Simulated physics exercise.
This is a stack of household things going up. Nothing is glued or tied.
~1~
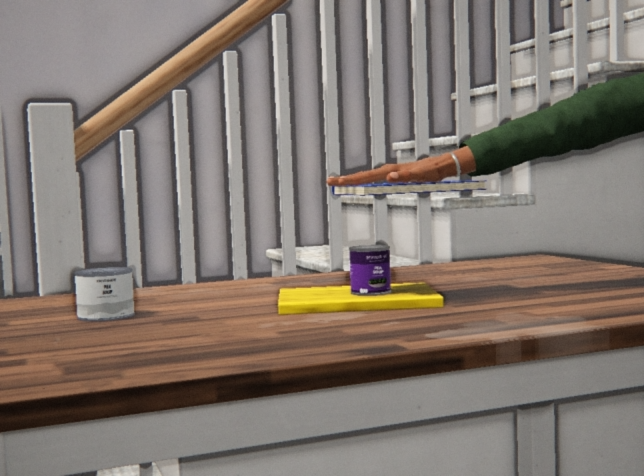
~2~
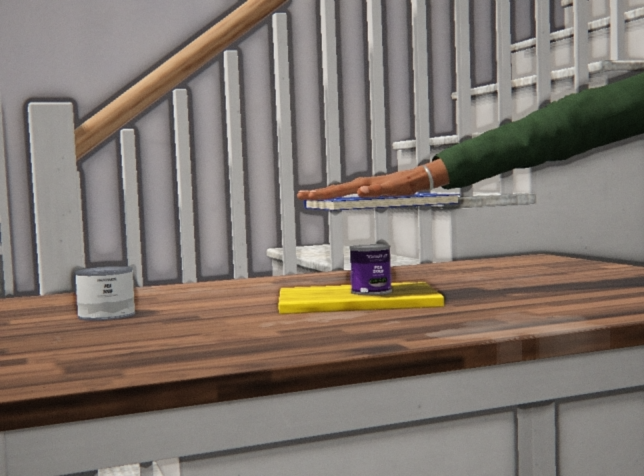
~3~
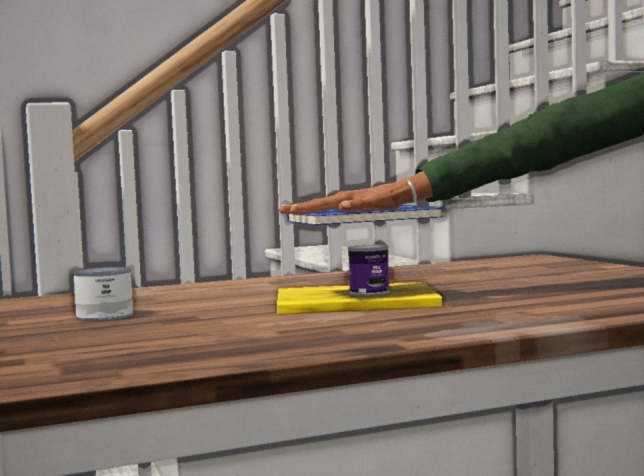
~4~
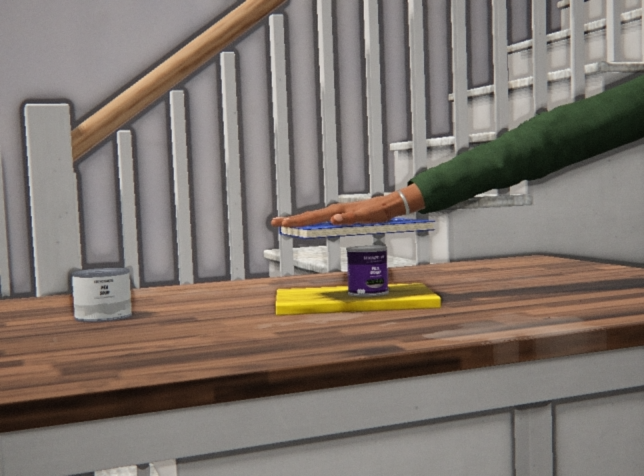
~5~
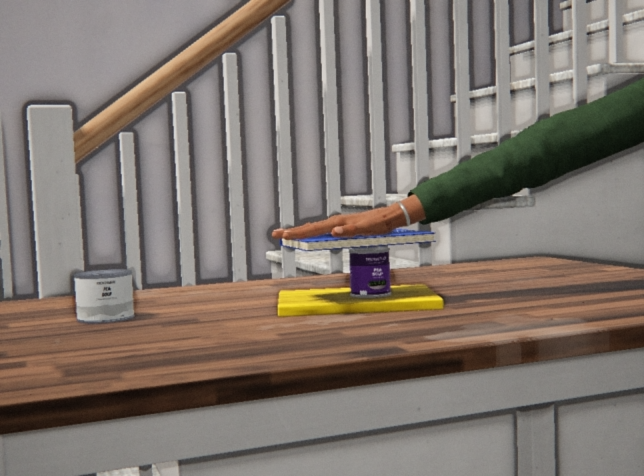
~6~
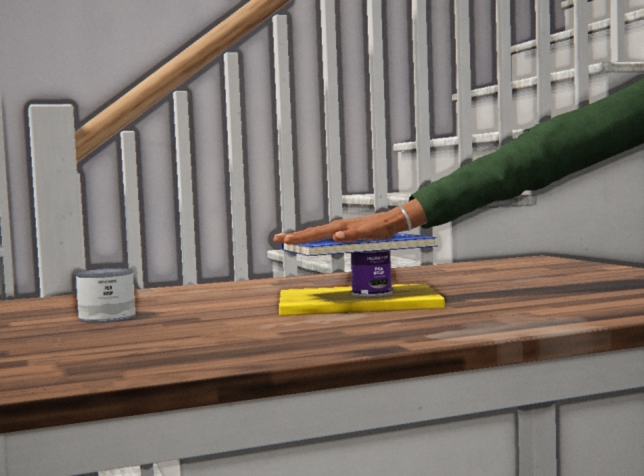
A hand moves a blue book left and lowers it onto the purple tin.
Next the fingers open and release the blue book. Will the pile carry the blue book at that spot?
The pile holds.
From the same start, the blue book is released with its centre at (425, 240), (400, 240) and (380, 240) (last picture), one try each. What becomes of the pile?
In the first case it comes apart; in the second case it loses its balance; in the third case it keeps its balance.
Then, 1.10 s later than the last frame, all is still.
Then, 2.20 s later than the last frame, things are still on the move.
When it is over, all 4 as before. End places, in pixels of the last picture, blue book near (357, 244). The pile keeps its balance.
